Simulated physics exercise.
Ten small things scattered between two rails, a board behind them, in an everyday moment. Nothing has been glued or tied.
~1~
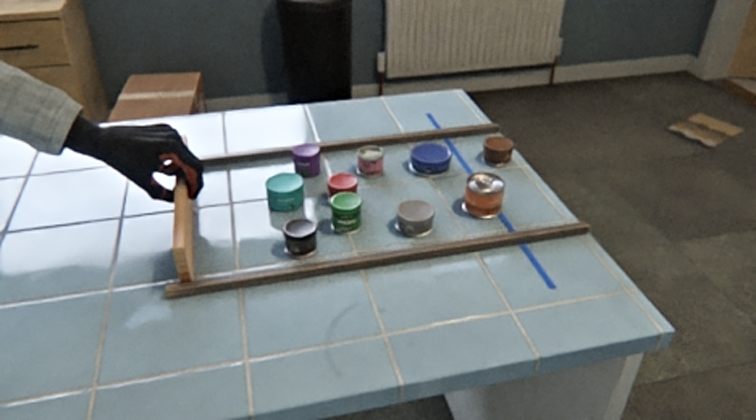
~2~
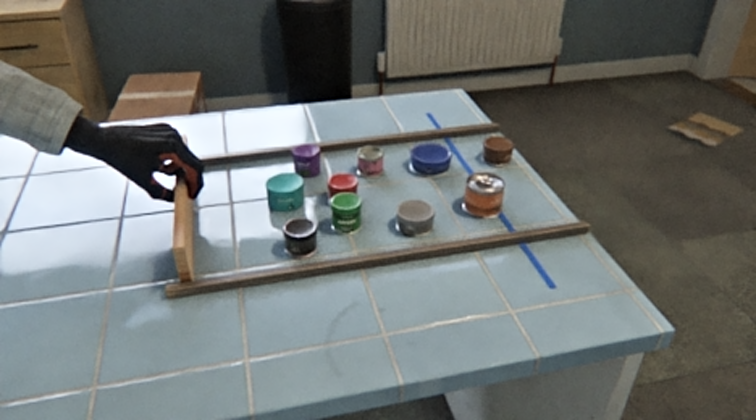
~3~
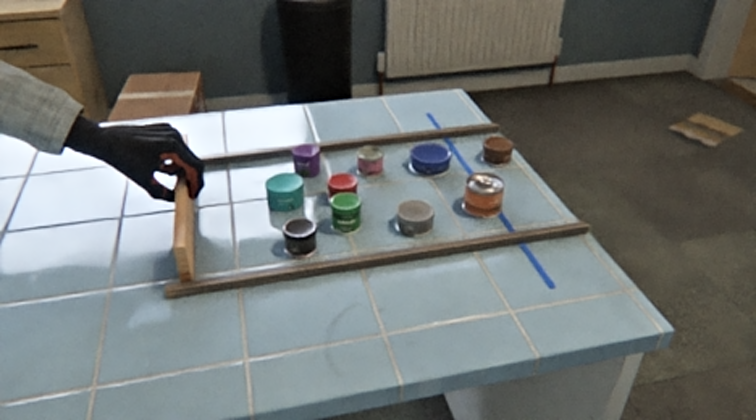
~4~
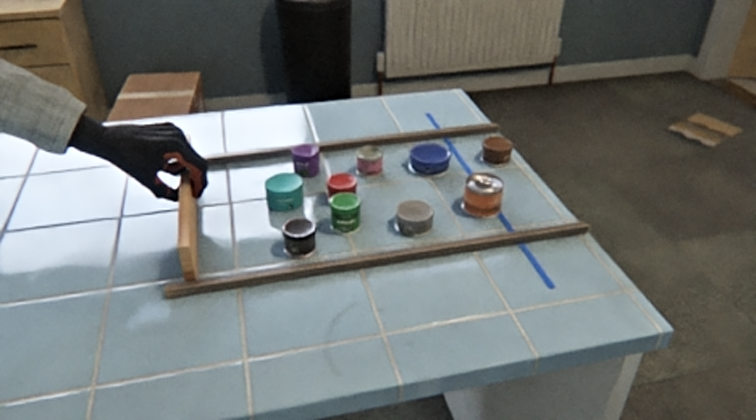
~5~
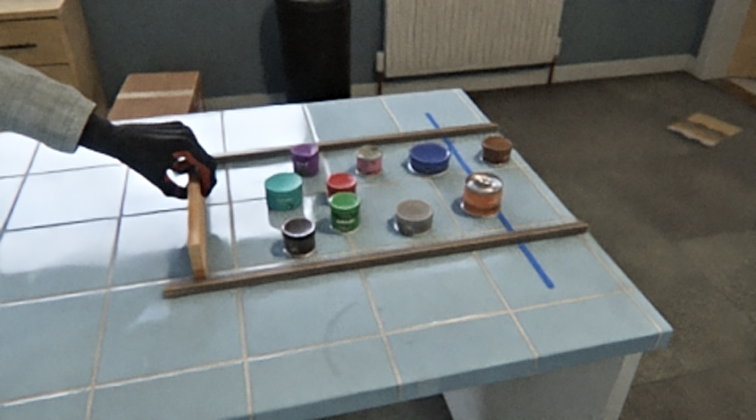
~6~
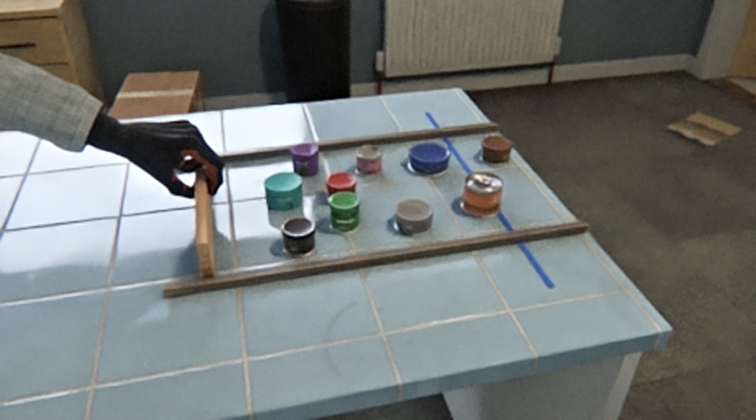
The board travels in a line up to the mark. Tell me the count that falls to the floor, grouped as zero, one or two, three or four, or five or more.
The count is one or two.
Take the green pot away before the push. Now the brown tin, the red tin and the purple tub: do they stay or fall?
So: The brown tin goes down, the red tin does not drop, the purple tub does not drop.
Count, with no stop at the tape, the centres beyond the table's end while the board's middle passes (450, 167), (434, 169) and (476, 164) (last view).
0; 0; 1.
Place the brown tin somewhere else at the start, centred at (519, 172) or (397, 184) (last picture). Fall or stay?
In the two tries the brown tin is not knocked off and is not knocked off, in that order.
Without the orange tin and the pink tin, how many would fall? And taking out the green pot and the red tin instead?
You'd get 1 in the first case and 1 in the second one.
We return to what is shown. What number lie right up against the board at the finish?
6 in contact.
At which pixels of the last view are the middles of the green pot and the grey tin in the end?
(509, 193) and (542, 204), approximately.
Early on, none off yet; brown tin at rest near (496, 151); orange tin at rest near (482, 195); blue pot at rest near (429, 159).
Finally, the number that fall off is one or two; lost, brown tin.
